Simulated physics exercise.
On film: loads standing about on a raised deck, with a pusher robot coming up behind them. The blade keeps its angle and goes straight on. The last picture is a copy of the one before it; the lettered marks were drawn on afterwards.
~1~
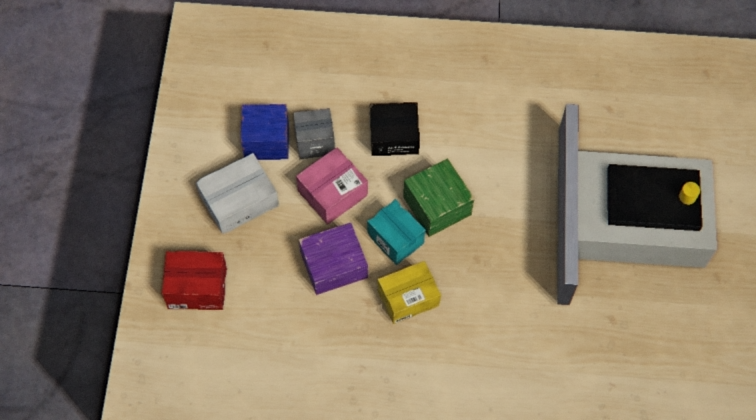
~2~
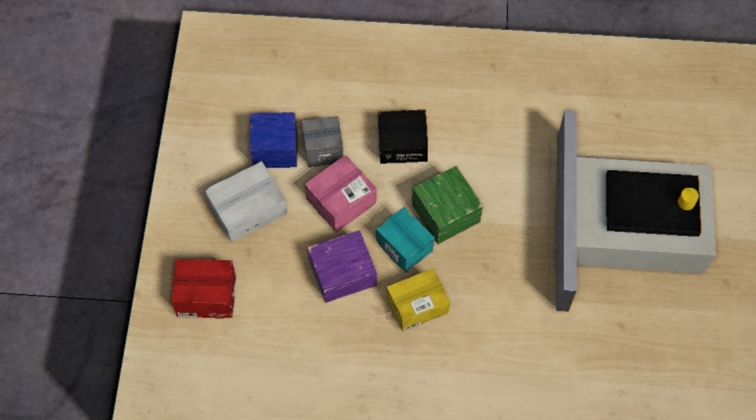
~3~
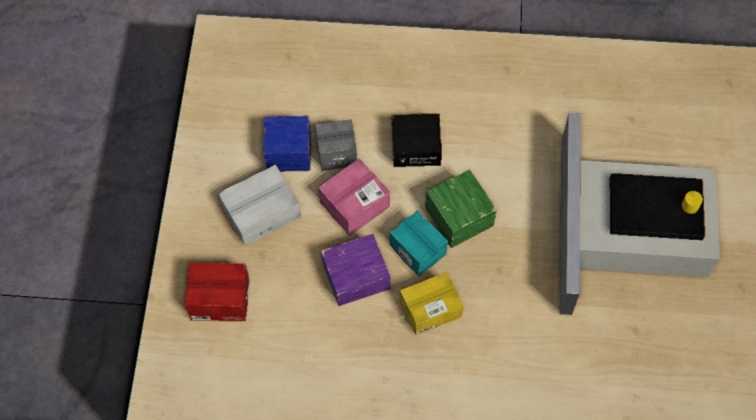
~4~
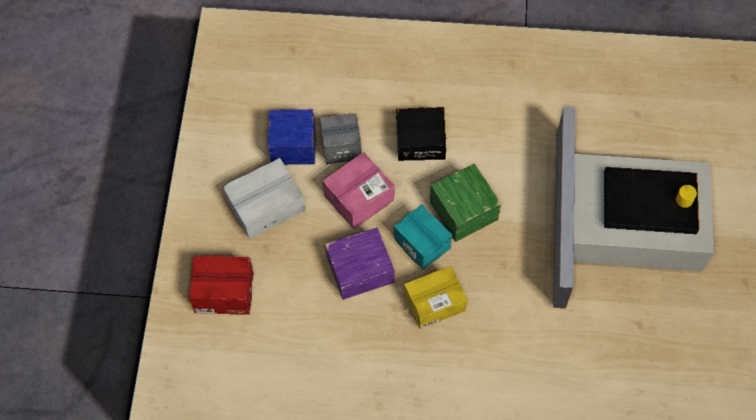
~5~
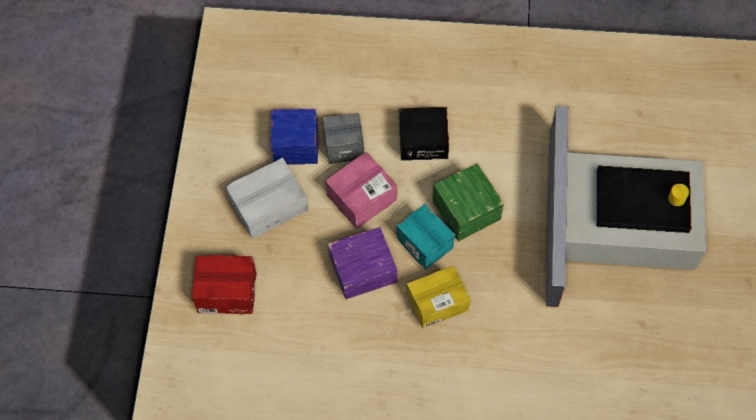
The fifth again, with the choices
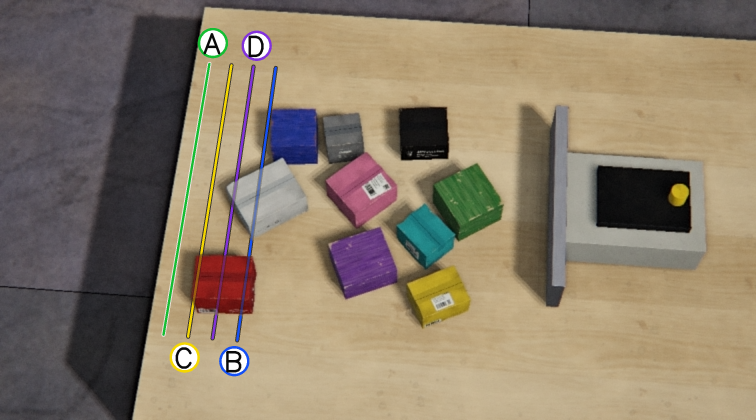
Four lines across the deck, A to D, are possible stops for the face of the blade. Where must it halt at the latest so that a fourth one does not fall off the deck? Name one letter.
No fourth one falls up to B.
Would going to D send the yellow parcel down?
By then, no.
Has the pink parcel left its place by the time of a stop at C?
Yes.
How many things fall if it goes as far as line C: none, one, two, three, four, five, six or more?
In all, five.
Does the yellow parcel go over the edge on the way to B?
No.
On the copy, A at (188, 192); B at (258, 197); C at (211, 194); D at (234, 195).
On B. First, robot (526, 190); yellow parcel (410, 298); pink parcel (357, 189).
Then, robot (417, 183); white parcel (205, 210); blue crate (237, 131).
Finally, robot (332, 177); blue crate over the edge; pink parcel over the edge; three fallen.
By contrast, A drops eight; C drops five; D drops five.
